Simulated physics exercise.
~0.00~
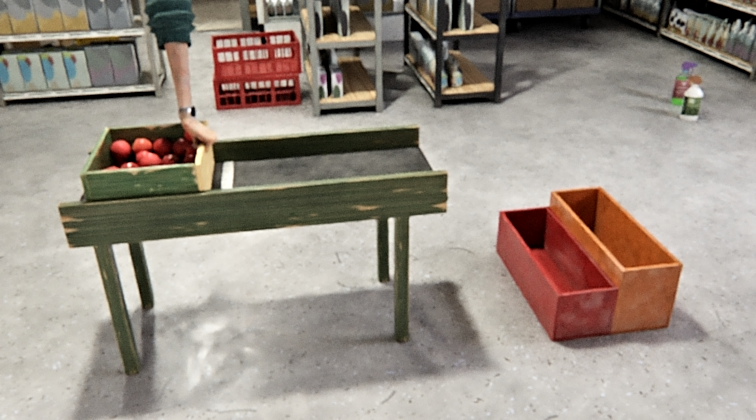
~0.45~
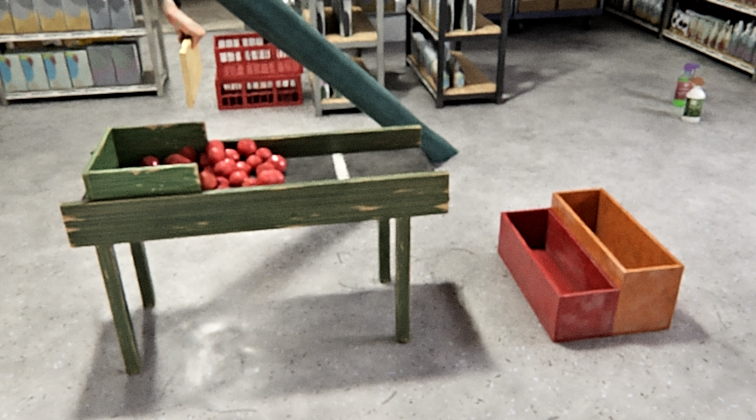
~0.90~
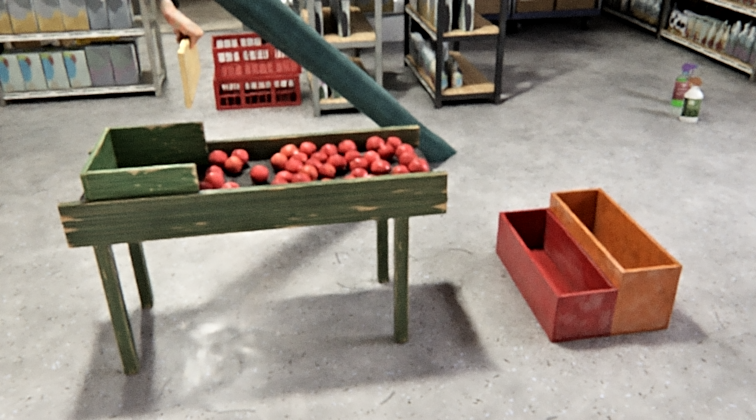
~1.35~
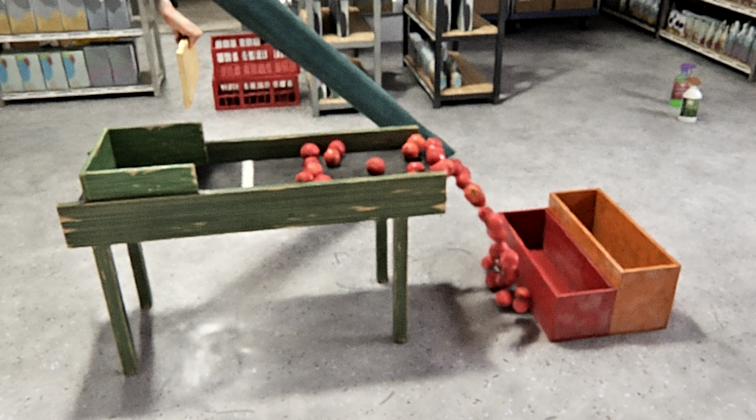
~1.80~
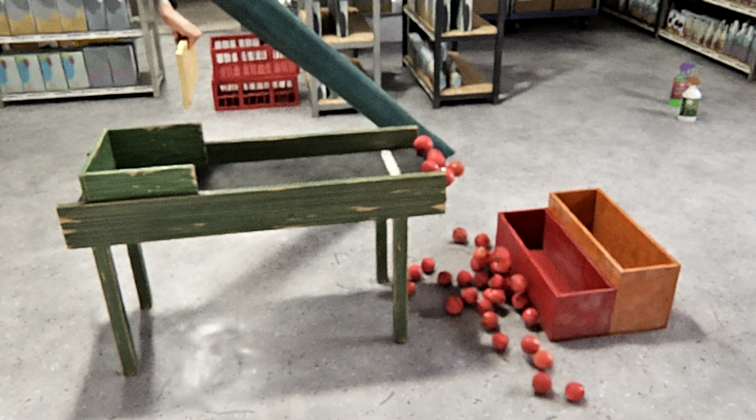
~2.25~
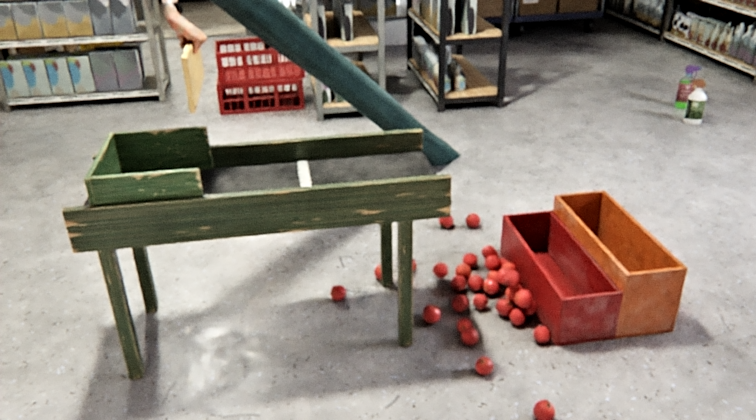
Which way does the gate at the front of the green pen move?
The gate moves up, held by a hand, and leaves the pen open.
A hand lifts the gate, and red balls ride the belt right and spill onto the floor.
